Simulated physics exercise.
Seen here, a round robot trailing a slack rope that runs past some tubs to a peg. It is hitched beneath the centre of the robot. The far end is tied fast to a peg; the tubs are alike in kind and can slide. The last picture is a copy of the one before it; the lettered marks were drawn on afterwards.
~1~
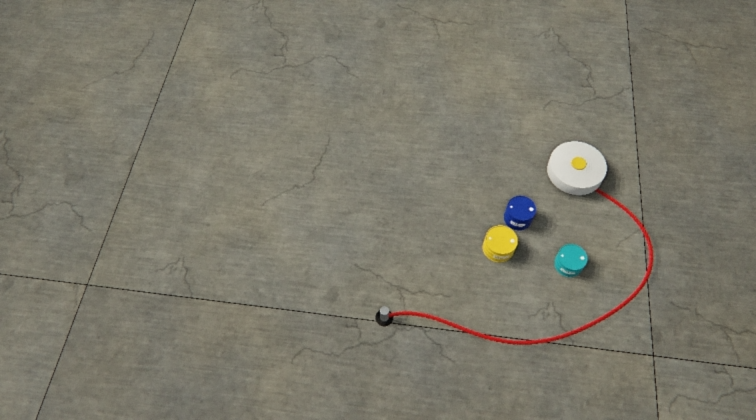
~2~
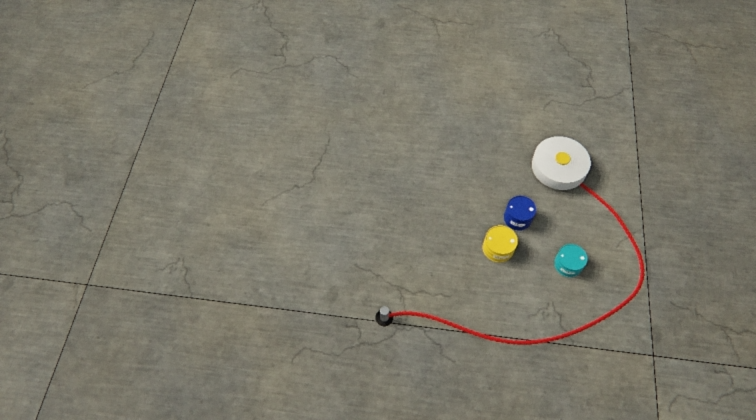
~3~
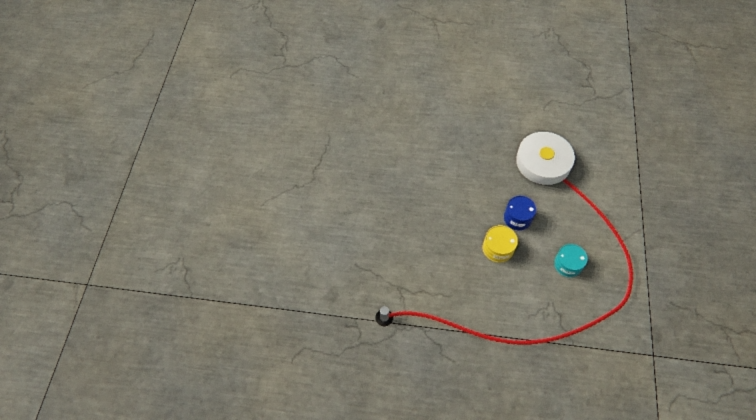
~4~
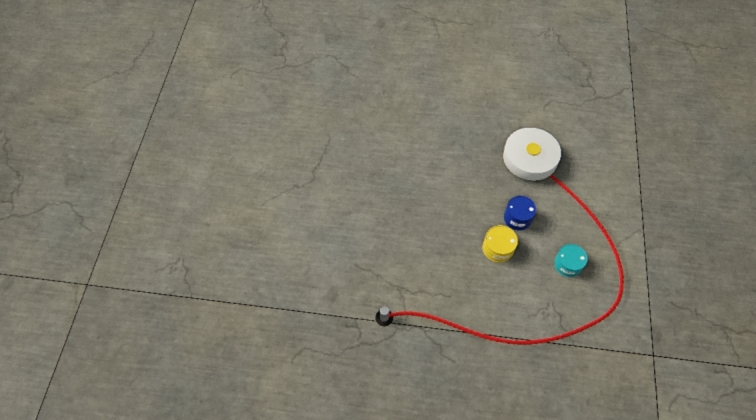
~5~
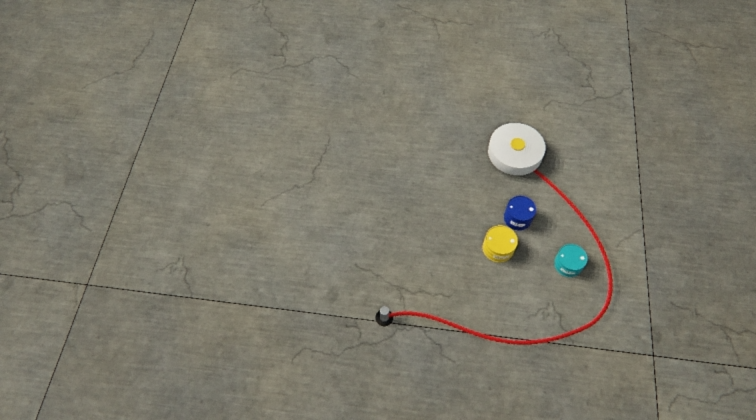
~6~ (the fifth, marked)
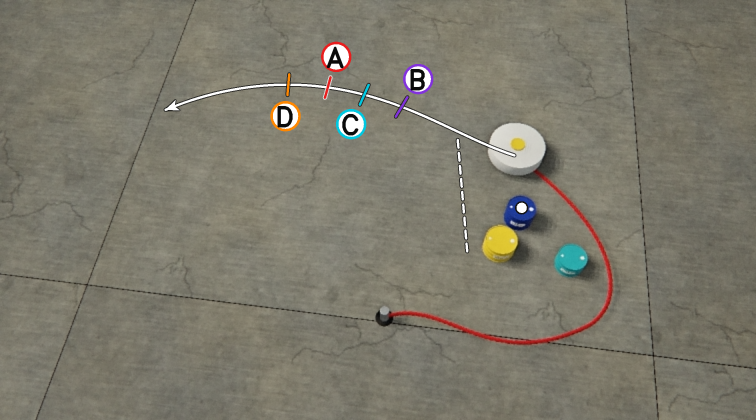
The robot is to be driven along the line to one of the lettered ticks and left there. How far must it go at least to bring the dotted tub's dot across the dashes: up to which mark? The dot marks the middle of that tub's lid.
D.
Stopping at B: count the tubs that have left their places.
One.
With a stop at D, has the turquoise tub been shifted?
Yes.
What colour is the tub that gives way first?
Turquoise.
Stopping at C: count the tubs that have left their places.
Three.
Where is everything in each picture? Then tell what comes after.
Robot (576, 169); peg (384, 314); blue tub (520, 213), in the first picture.
Robot (560, 164); turquoise tub (571, 261), in the second picture.
Robot (545, 159); blue tub (520, 213), in the third picture.
Robot (532, 155); turquoise tub (571, 261), in the fourth picture.
Robot (516, 150); blue tub (520, 213); yellow tub (500, 244); turquoise tub (571, 261), in the fifth picture.
On the marked copy, A at (328, 87); B at (402, 107); C at (364, 95); D at (288, 85); the dashed line at (462, 193); the route from (514, 155) via (340, 89) to (165, 110); the white dot at (522, 208).
Following D. Soon after the start, robot (435, 115); blue tub (520, 213); turquoise tub (565, 259).
Later, robot (358, 87); blue tub (498, 209); yellow tub (490, 245); turquoise tub (513, 231).
In the end, robot (287, 79); blue tub (450, 198); yellow tub (458, 244); turquoise tub (465, 220); the dot on the blue tub is over the dashed line.
As for the rest, A leaves the dotted tub short, at (474, 201); B leaves the dotted tub short, at (520, 213); C leaves the dotted tub short, at (503, 210).
